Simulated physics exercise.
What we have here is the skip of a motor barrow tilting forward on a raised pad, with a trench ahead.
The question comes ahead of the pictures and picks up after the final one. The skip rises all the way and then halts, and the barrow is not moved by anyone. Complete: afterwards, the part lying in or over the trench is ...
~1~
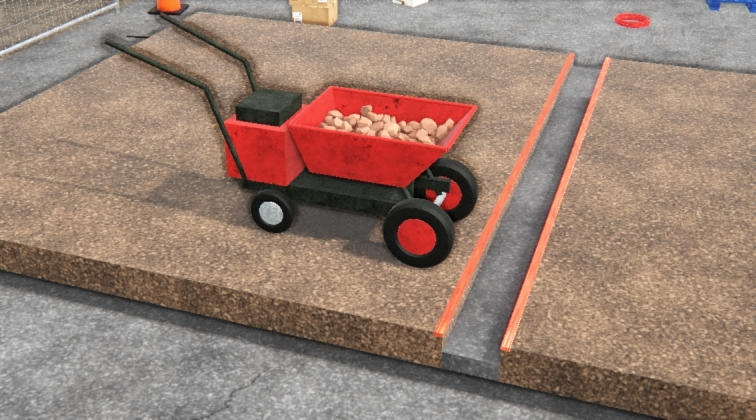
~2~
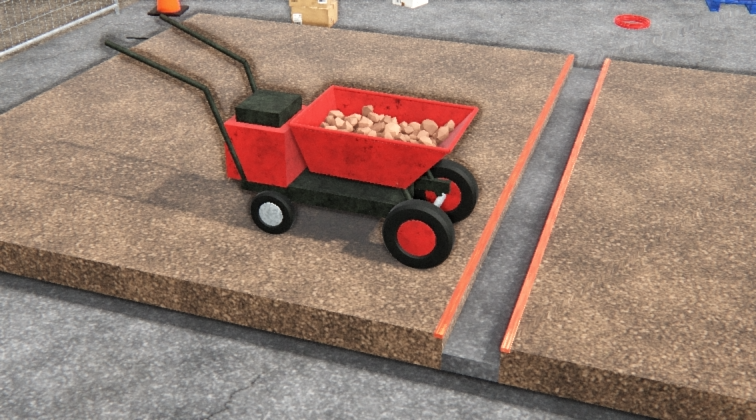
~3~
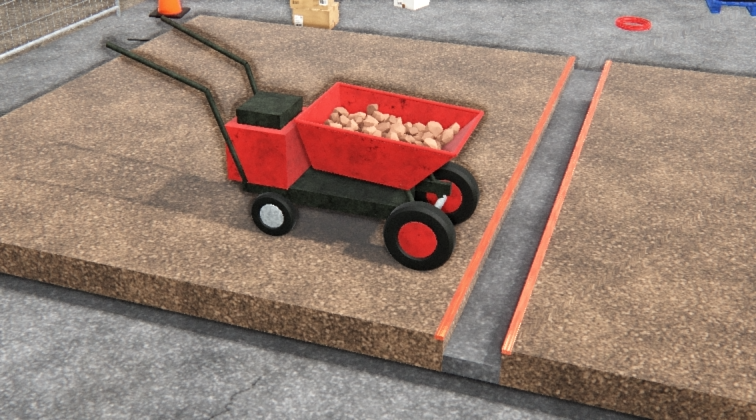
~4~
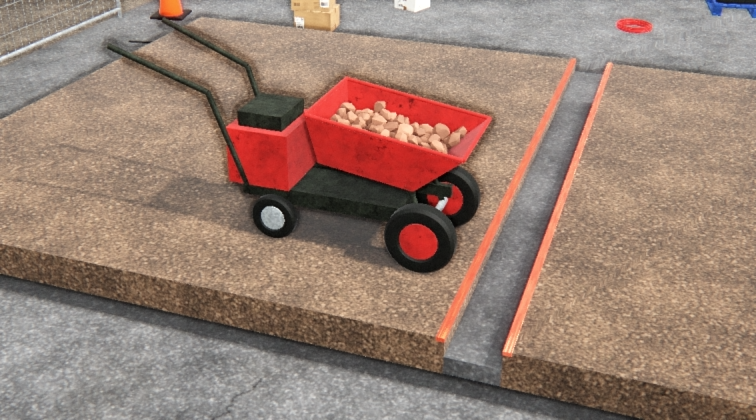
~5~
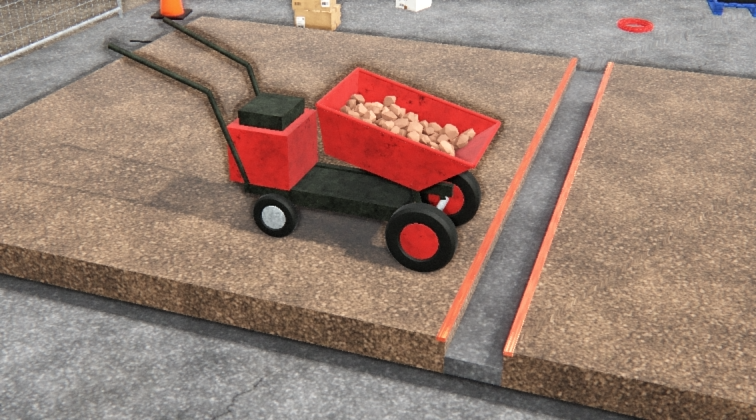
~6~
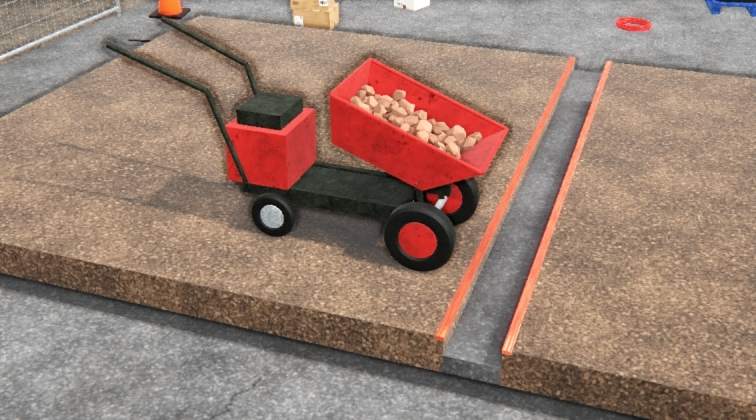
... the minority.
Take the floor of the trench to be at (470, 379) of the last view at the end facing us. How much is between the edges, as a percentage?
Roughly 20 in a hundred.
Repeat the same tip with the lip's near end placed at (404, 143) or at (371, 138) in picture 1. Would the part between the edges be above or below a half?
Case one - a majority; case two - a majority.
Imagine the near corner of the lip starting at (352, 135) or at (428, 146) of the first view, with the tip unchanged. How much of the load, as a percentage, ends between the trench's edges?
60 and 40 percent, in that order.
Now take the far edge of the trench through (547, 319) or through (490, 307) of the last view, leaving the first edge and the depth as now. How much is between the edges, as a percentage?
First one: 50 per cent; second one: 0 per cent.
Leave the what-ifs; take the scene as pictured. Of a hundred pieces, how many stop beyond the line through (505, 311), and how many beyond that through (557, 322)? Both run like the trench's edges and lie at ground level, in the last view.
Respectively 90 and 50 %.
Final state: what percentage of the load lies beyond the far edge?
Share of load: Near 85 %.
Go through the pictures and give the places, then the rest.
Lip of the skip at (447, 149), level; top of the load at (376, 128), lumps of rubble; first edge of the trench at (456, 297); far edge at (519, 310), the trench over half as wide as the skip, and shallow for its width, in the first picture.
Lip of the skip at (448, 151), tipped barely; top of the load at (377, 129), in the second picture.
Lip of the skip at (454, 155), tipped barely; top of the load at (370, 134), in the third picture.
Lip of the skip at (463, 161), tipped a little; top of the load at (360, 124), in the fourth picture.
Lip of the skip at (473, 166), tipped a little; top of the load at (370, 118), in the fifth picture.
Lip of the skip at (482, 173), tipped clearly; top of the load at (381, 116); first edge of the trench at (457, 301); far edge at (520, 313), in the sixth picture.
Soon, skip tipped steeply; all in the skip.
A while on, skip tipped right over; most in the skip; a stray few in or heaped over the trench; a small part beyond it; a stray few falling.
Towards the end, skip tipped right over; a small part in the skip; a stray few in or heaped over the trench; most beyond it.
Finally, skip tipped right over; about a quarter in or heaped over the trench; most beyond it.
